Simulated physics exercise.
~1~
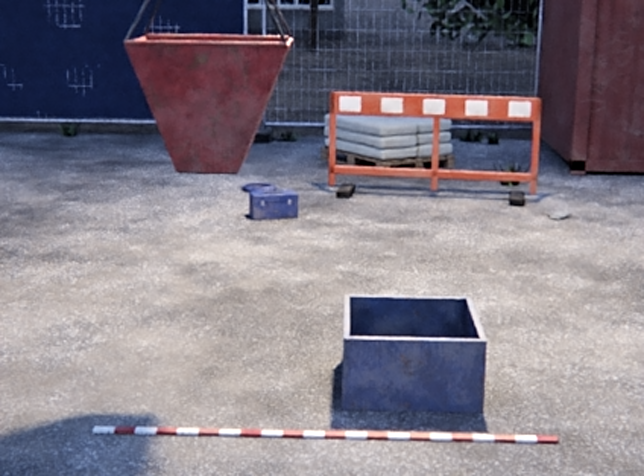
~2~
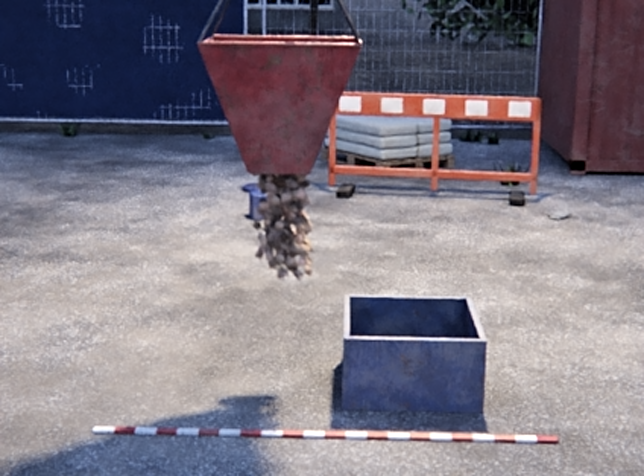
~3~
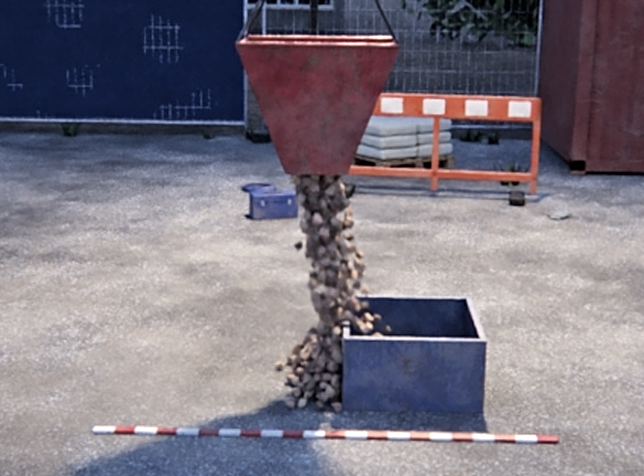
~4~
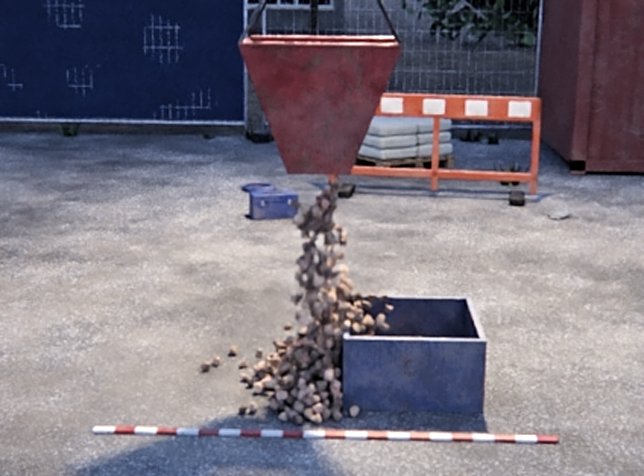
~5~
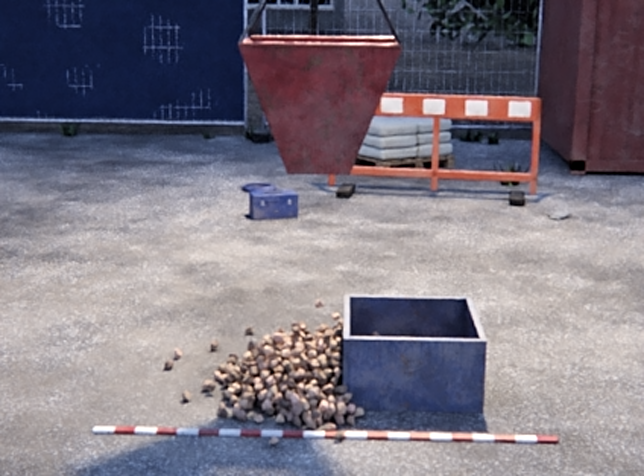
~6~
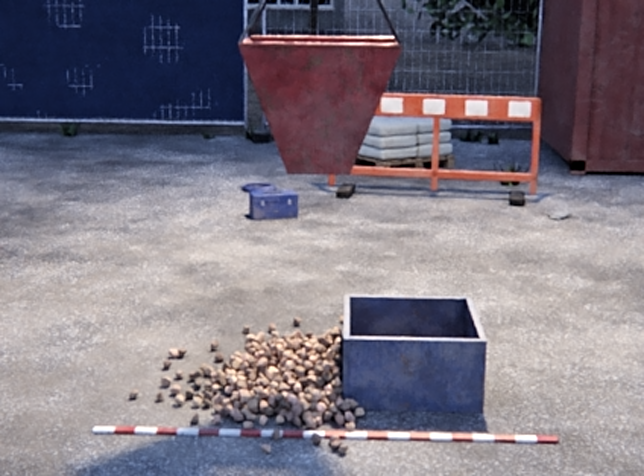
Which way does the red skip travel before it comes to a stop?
The red skip travels to the right, then hangs still above and a little left of the bin.
